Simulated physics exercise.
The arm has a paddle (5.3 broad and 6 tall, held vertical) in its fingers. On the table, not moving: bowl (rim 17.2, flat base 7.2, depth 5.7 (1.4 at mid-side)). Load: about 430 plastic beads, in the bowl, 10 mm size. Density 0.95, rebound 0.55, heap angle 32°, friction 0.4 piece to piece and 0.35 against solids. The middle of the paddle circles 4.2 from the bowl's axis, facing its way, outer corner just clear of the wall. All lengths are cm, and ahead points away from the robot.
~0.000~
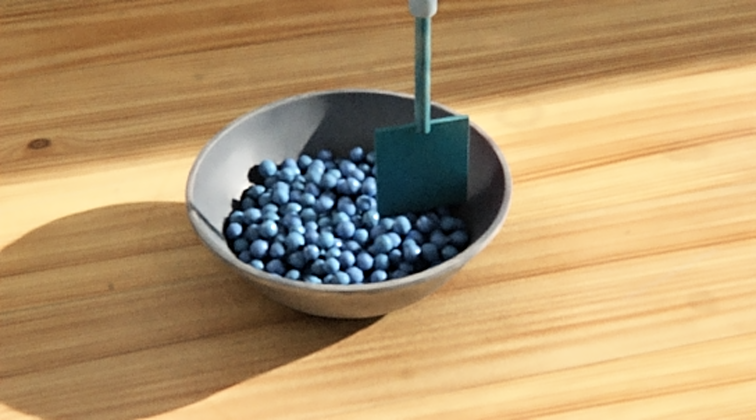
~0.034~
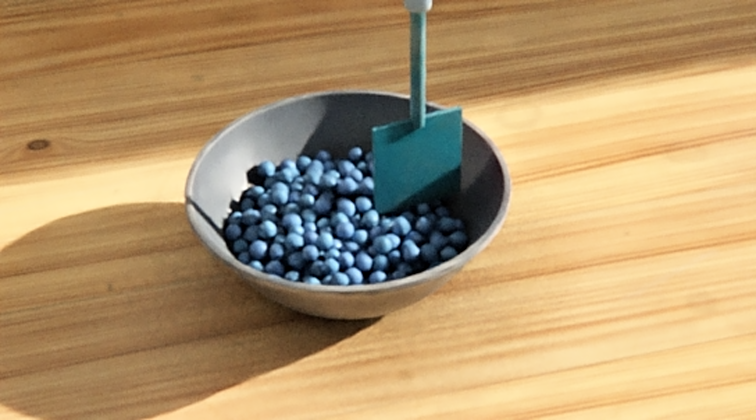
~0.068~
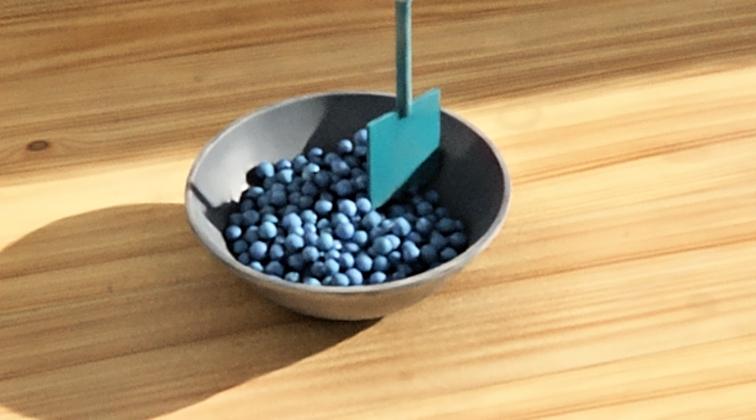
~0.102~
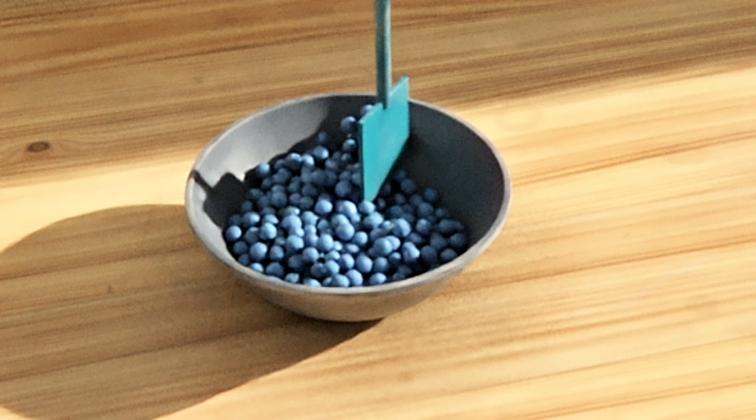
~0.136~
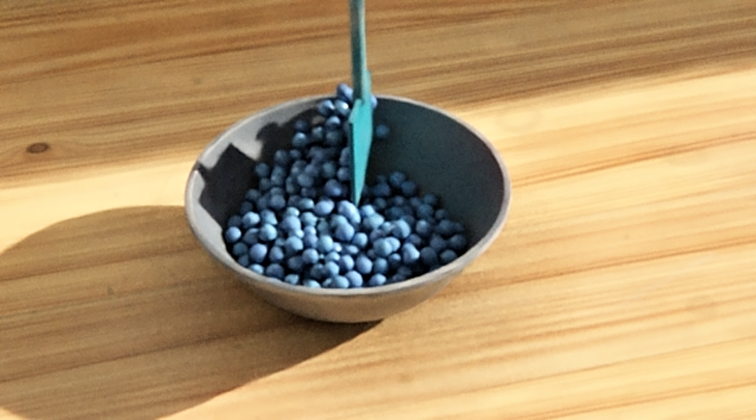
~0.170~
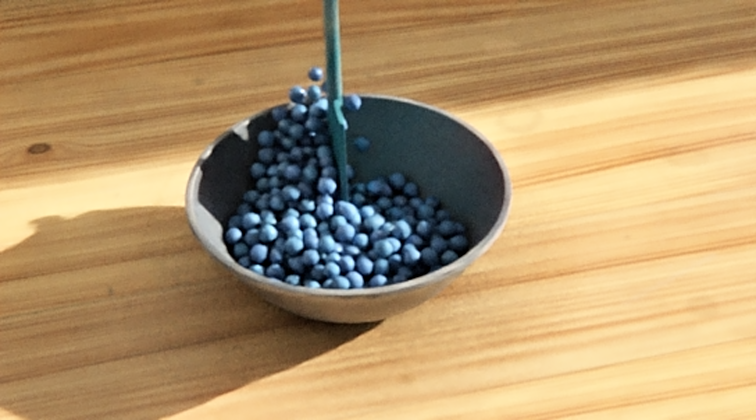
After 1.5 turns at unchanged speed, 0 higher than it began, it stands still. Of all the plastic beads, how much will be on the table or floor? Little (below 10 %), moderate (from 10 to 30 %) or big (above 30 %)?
On the table or floor the share is moderate, from 10 to 30 %.
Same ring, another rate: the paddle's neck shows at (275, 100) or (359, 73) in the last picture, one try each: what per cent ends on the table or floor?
About 40 and 15 per cent.
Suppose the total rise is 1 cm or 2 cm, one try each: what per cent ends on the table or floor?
About 15 and 10 per cent.
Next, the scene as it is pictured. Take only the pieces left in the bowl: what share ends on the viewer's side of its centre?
Roughly 60 per cent.
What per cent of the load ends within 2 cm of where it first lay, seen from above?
Some 30 per cent.
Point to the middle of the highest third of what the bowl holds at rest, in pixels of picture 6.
Near (308, 260).
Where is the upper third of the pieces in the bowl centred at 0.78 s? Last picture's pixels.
At about (317, 161).
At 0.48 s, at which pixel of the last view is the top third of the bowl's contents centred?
Near (395, 257).
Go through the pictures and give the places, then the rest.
The first picture shows paddle neck at (422, 100), 0° round; upper third of the load around (345, 220), from x 235 to 460, top at y 155; 430 in the bowl.
The second picture shows paddle neck at (418, 95), 8° round; upper third of the load around (345, 221), from x 235 to 460, top at y 150.
The third picture shows paddle neck at (404, 84), 28° round; upper third of the load around (344, 215), from x 235 to 460, top at y 135.
The fourth picture shows paddle neck at (383, 76), 47° round; upper third of the load around (340, 218), from x 235 to 460, top at y 110.
The fifth picture shows paddle neck at (359, 73), 67° round; upper third of the load around (330, 216), from x 235 to 460, top at y 90.
The sixth picture shows paddle neck at (334, 74), 86° round; upper third of the load around (315, 213), from x 235 to 460, top at y 75; 430 in the bowl.
After 0.48 s, 263° round, highest piece 8 above the table; 394 in the bowl, 22 on the table or floor, 14 in flight or on the tool.
After 0.78 s, 80° round, highest piece 8 above the table; 358 in the bowl, 69 on the table or floor, 3 in flight or on the tool.
After 1.14 s, 180° round, highest piece 5 above the table; 338 in the bowl, 92 on the table or floor.
After 1.84 s, 180° round, highest piece 5 above the table; 338 in the bowl, 92 on the table or floor.
At rest, 338 in the bowl, 92 on the table or floor. That is 21 % on the table or floor.
